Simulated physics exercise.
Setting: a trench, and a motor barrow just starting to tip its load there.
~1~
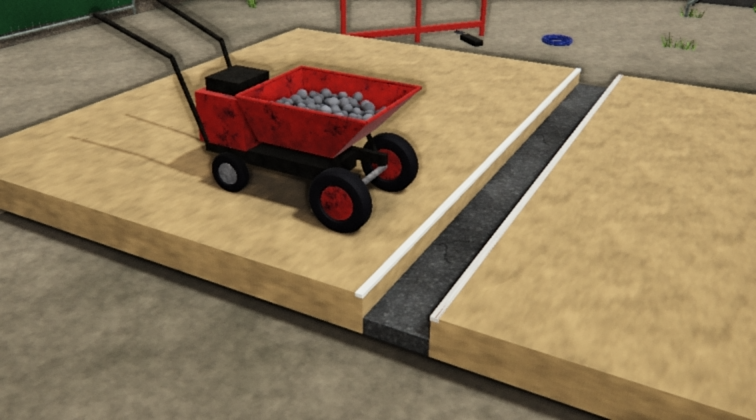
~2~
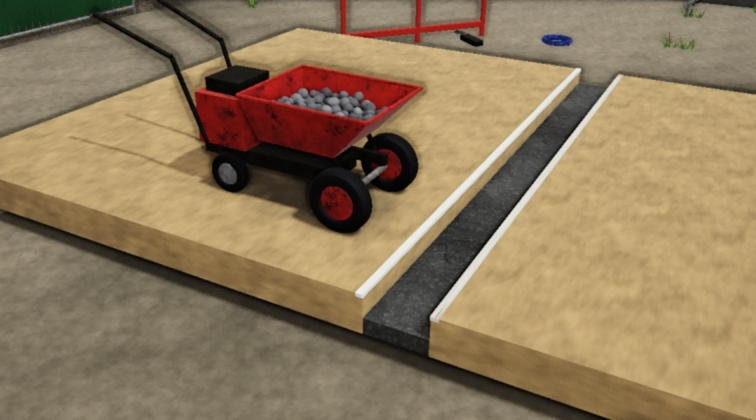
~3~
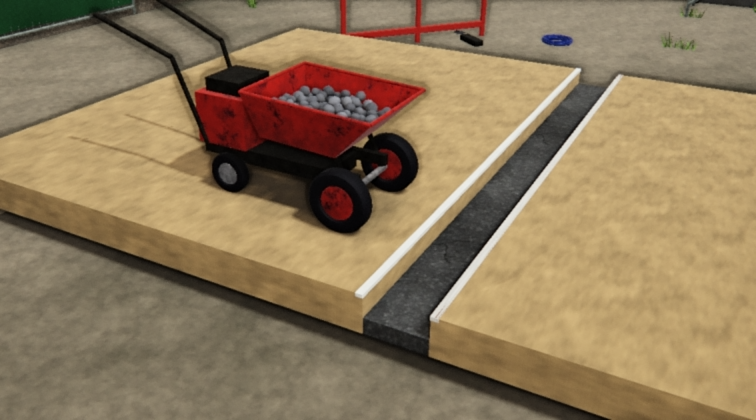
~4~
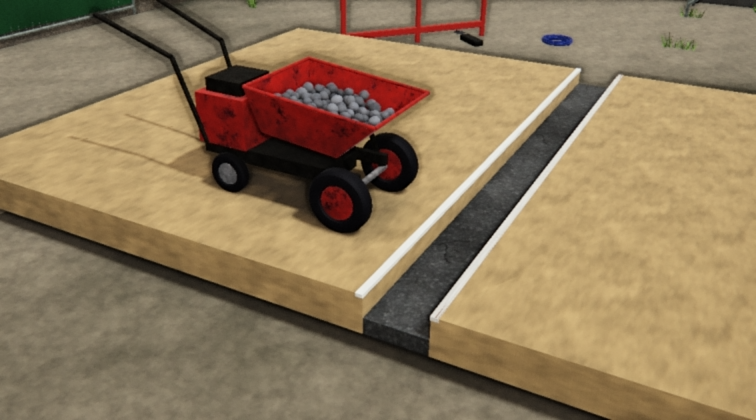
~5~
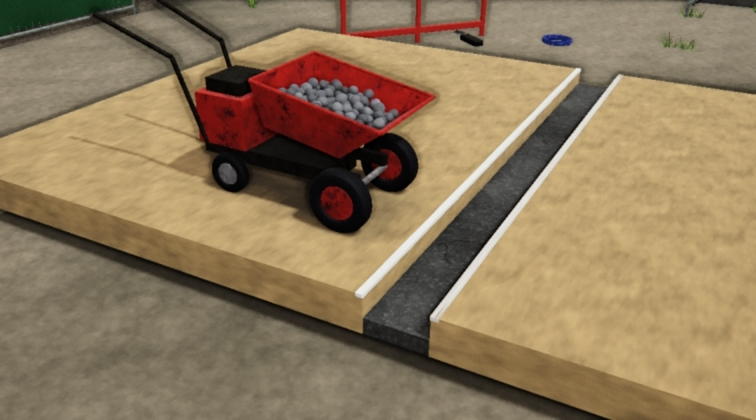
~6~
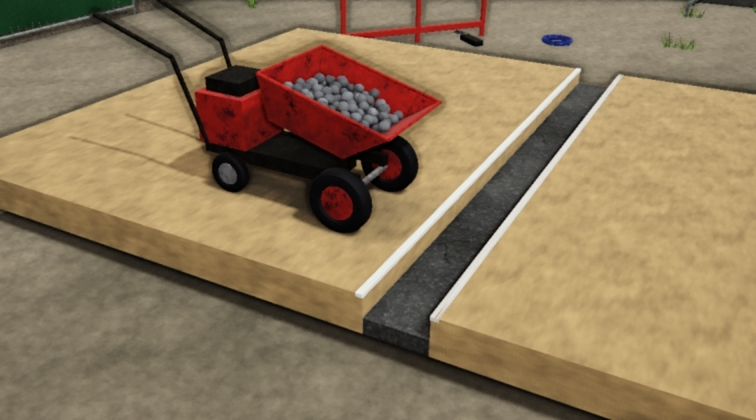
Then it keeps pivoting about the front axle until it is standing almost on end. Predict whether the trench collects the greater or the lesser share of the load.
The greater share.
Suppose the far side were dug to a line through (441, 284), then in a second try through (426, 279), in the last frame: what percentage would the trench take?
In order, some 60 and some 30 percent.
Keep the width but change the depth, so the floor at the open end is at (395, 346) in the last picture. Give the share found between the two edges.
Near 90 %.
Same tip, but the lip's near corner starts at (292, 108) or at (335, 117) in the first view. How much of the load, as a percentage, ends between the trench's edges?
50 % and 90 %.
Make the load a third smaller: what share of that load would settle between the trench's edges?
Estimated share: Some 90 %.
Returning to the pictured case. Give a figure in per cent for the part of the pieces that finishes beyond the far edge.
I'd say around 15 per cent of the load.
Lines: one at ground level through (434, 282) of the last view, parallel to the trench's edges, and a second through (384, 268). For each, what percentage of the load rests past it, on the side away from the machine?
About 50 and 100 %.
Soon after the last picture, skip tipped steeply; all in the skip.
A little later, skip tipped right over; about a third in the skip; about half in or heaped over the trench; a small part beyond it.
Later still, skip tipped right over; most in or heaped over the trench; a small part beyond it.
At rest, skip tipped right over; most in or heaped over the trench; a small part beyond it.
